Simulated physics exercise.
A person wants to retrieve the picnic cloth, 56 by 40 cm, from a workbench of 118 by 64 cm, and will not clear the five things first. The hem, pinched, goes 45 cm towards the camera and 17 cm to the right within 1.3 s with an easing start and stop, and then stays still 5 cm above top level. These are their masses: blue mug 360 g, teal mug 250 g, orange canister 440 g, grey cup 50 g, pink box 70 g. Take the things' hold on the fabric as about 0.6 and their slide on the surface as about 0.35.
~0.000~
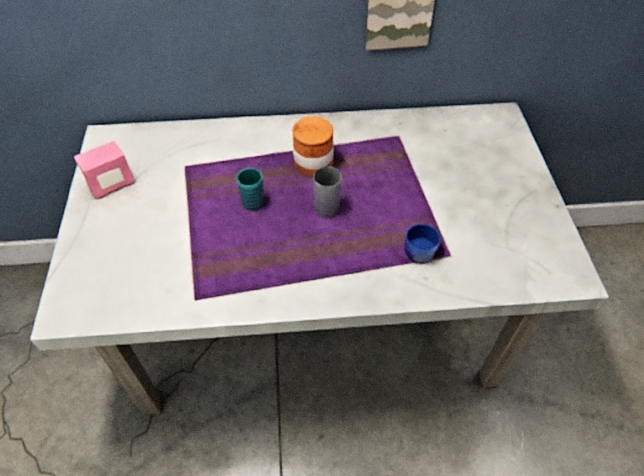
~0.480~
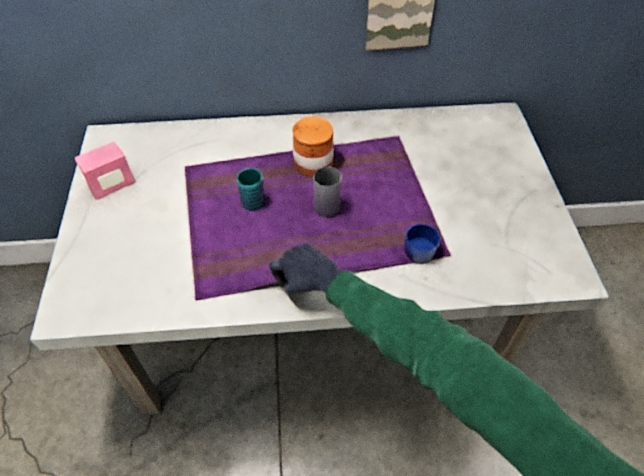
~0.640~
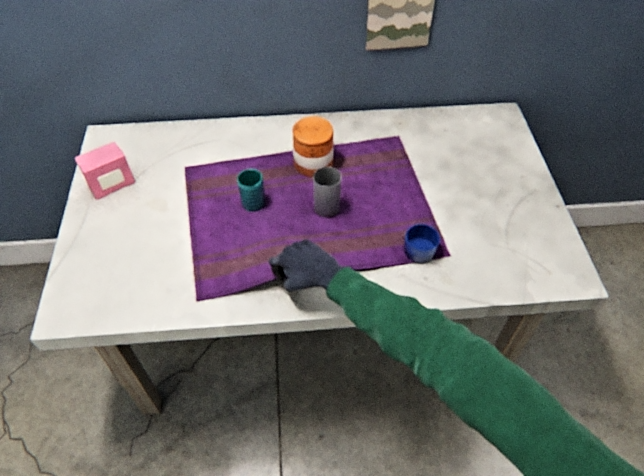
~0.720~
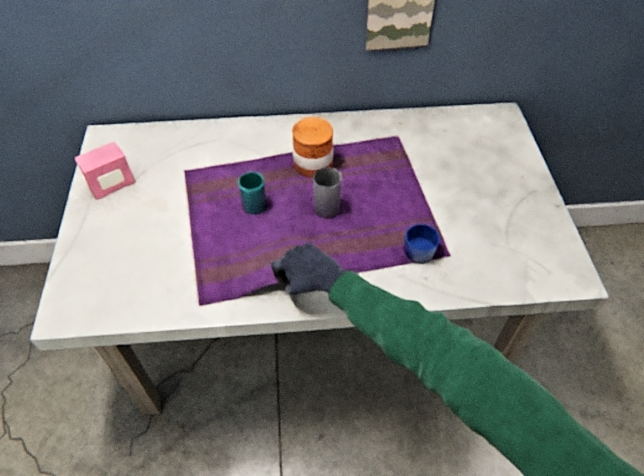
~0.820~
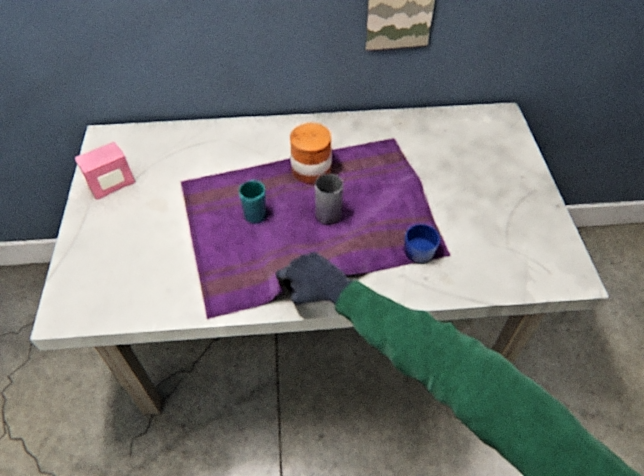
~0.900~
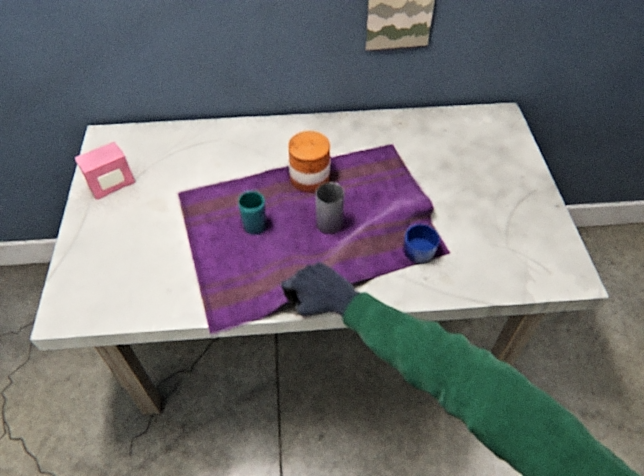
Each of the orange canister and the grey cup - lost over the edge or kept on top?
Orange canister: Lost over the edge; grey cup: Lost over the edge.
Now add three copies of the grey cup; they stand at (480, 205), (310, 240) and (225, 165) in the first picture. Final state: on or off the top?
Log, in listed order - kept / lost / lost.
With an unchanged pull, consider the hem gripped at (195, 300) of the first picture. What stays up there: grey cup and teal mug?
When everything settles, the grey cup tips off and the teal mug tips off.
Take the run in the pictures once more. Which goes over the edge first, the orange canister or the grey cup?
That's the grey one.
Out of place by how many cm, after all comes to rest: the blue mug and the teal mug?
Both leave: The blue mug ends up over the edge, while the teal mug ends up off the top.
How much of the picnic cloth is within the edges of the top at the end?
I'd estimate close to 0 per cent.
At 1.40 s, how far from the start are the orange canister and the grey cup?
For the orange canister it's around 30 cm, and for the grey cup around 25 cm.
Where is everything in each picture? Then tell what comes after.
Orange canister (313, 129); grey cup (327, 176); picnic cloth corners (195, 300) (185, 166) (399, 136) (451, 256), in the first picture.
Picnic cloth corners (195, 300) (185, 166); grip (283, 281), in the second picture.
Picnic cloth corners (197, 301) (185, 167); grip (283, 278), in the third picture.
Teal mug (251, 181); picnic cloth corners (199, 306) (184, 171); grip (285, 281), in the fourth picture.
Orange canister (311, 136); grey cup (329, 184); teal mug (252, 190); picnic cloth corners (207, 319) (181, 181); grip (290, 290), in the fifth picture.
Orange canister (309, 144); grey cup (330, 193); picnic cloth corners (211, 335) (178, 192) (393, 144) (451, 253); grip (295, 301), in the sixth picture.
At 1.2 s, 85 % of the picnic cloth is still over the top; orange canister 17 cm off its start, grey cup 16 cm off its start, teal mug 21 cm off its start.
At 1.4 s, 60 % of the picnic cloth is still over the top; orange canister 30 cm off its start, grey cup 27 cm off its start, teal mug 35 cm off its start.
At 1.7 s, 25 % of the picnic cloth is still over the top; orange canister 42 cm off its start at (315, 279), grey cup on its side, 39 cm off its start at (325, 354), teal mug over the edge.
At 1.9 s, 10 % of the picnic cloth is still over the top; orange canister on its side, 52 cm off its start, grey cup over the edge, teal mug over the edge.
At 3.5 s, 0 % of the picnic cloth is still over the top; orange canister over the edge, grey cup over the edge, teal mug over the edge, blue mug over the edge.
